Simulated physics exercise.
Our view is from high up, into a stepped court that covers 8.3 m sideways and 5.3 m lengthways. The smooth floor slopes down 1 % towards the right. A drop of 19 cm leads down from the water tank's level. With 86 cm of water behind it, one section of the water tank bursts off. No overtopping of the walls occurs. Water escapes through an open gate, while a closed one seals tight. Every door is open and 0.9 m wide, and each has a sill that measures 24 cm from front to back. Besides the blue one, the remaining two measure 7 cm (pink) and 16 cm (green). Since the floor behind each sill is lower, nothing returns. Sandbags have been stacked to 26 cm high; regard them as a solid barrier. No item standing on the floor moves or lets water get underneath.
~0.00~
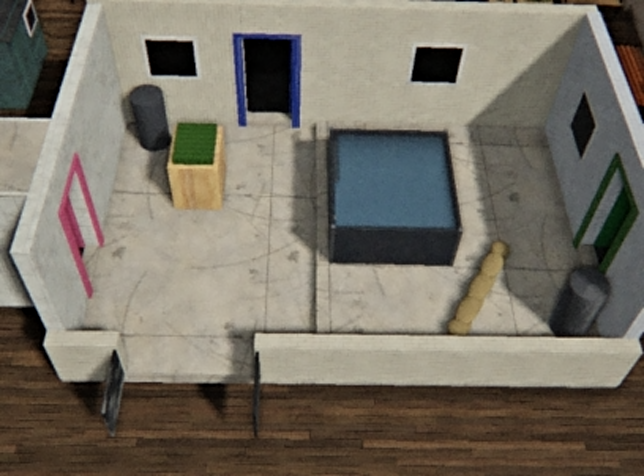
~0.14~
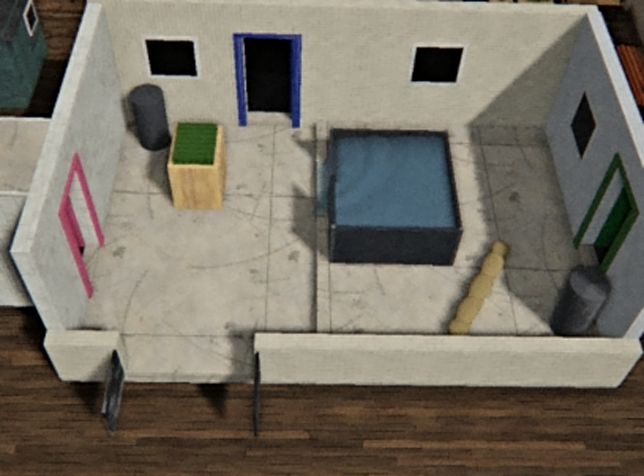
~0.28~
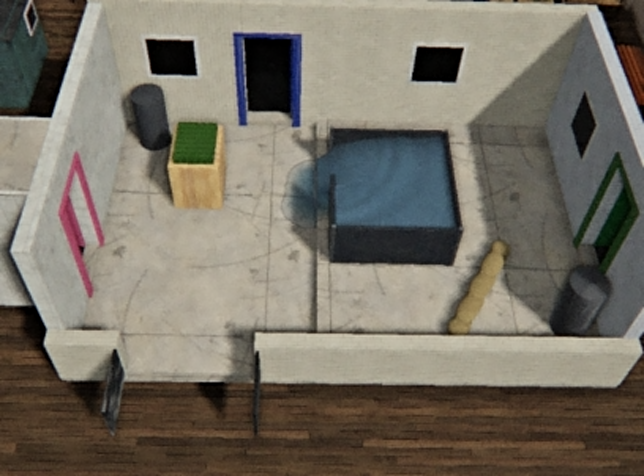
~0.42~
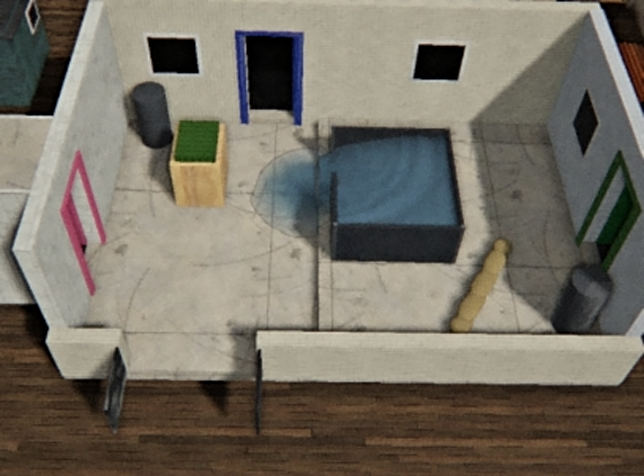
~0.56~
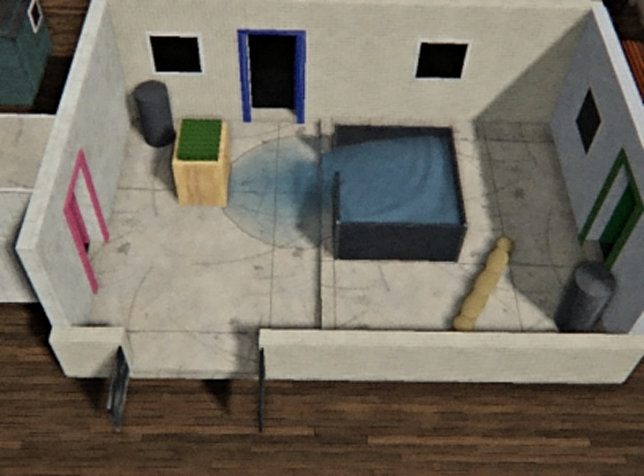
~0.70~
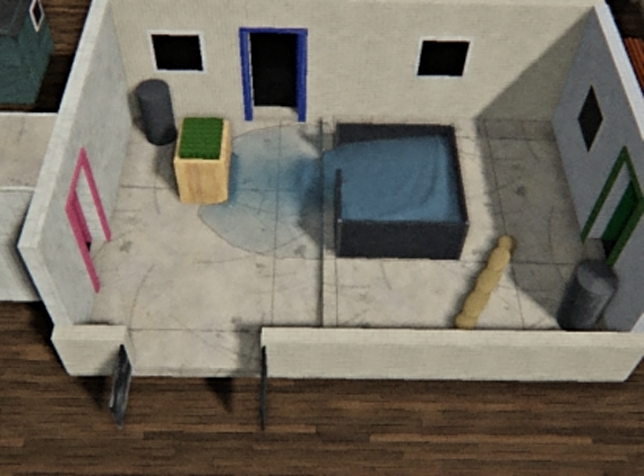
Pale walled court with a dark tank releasing water through its left side, the puddle spreading leftward to a green-topped block.
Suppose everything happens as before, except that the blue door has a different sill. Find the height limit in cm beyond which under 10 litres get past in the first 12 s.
The limit sits near 21 cm.
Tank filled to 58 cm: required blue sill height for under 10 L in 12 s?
You'd need a step of close to 13.5 cm.
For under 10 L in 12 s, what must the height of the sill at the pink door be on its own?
I'd raise pink to close to 17 cm.
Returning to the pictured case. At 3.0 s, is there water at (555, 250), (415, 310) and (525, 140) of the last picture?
Those three come out bone-dry, bone-dry and bone-dry, in that order.
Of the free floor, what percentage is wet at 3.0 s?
Roughly 45 percent.
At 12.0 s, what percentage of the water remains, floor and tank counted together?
Something like 54 per cent of it remains.
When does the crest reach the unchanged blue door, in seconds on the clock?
Peak: Close to 2.4 s.
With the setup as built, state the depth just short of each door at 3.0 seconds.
Door depths (cm): Pink = 15, green = 0, blue = 18.
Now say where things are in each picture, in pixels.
In the first picture, the water tank at (392, 180) is whole and still, 86 cm deep; the blue door at (268, 87) is dry.
In the second picture, the front is at (317, 210), 0.3 m from the gap at (332, 178); 0.3 m2 of floor is wet, 86 cm left at the back.
In the third picture, water pours out at (332, 179) and has run 0.8 m, to (287, 211); about 15 cm deep outside, 86 cm at the back.
In the fourth picture, the gap is at (334, 178), the front 1.4 m out at (256, 203); the back of the water tank holds 85 cm.
In the fifth picture, the front is at (228, 209), 1.9 m from the gap at (336, 176); 4.1 m2 of floor is wet, 78 cm left at the back.
In the sixth picture, the front is at (203, 211), 2.4 m from the gap at (338, 174); 5.4 m2 of floor is wet, 72 cm left at the back; 0.3 m in a straight line remain to the blue door at (275, 81).
After 1.4 s water covers 25 % of the floor, deepest (57 cm) near (239, 182); 11 cm at the blue door, 1 litre in over its 14 cm sill.
After 3.0 s water covers 45 % of the floor, deepest (38 cm) near (179, 126); 18 cm at the blue door, 42 litres in over its 14 cm sill.
After 12.0 s water covers 50 % of the floor, deepest (14 cm) near (316, 355); 9 cm at the blue door, 70 litres in over its 14 cm sill.
At the blue door as built, the water arrived by 0.8 s and peaked near 21 cm at 2.4 s.
With a sill of 19.5 cm, 15 litres would have come in within the 12 s; with 26.5 cm, 2 litres. So under 10 litres takes about 21 cm.
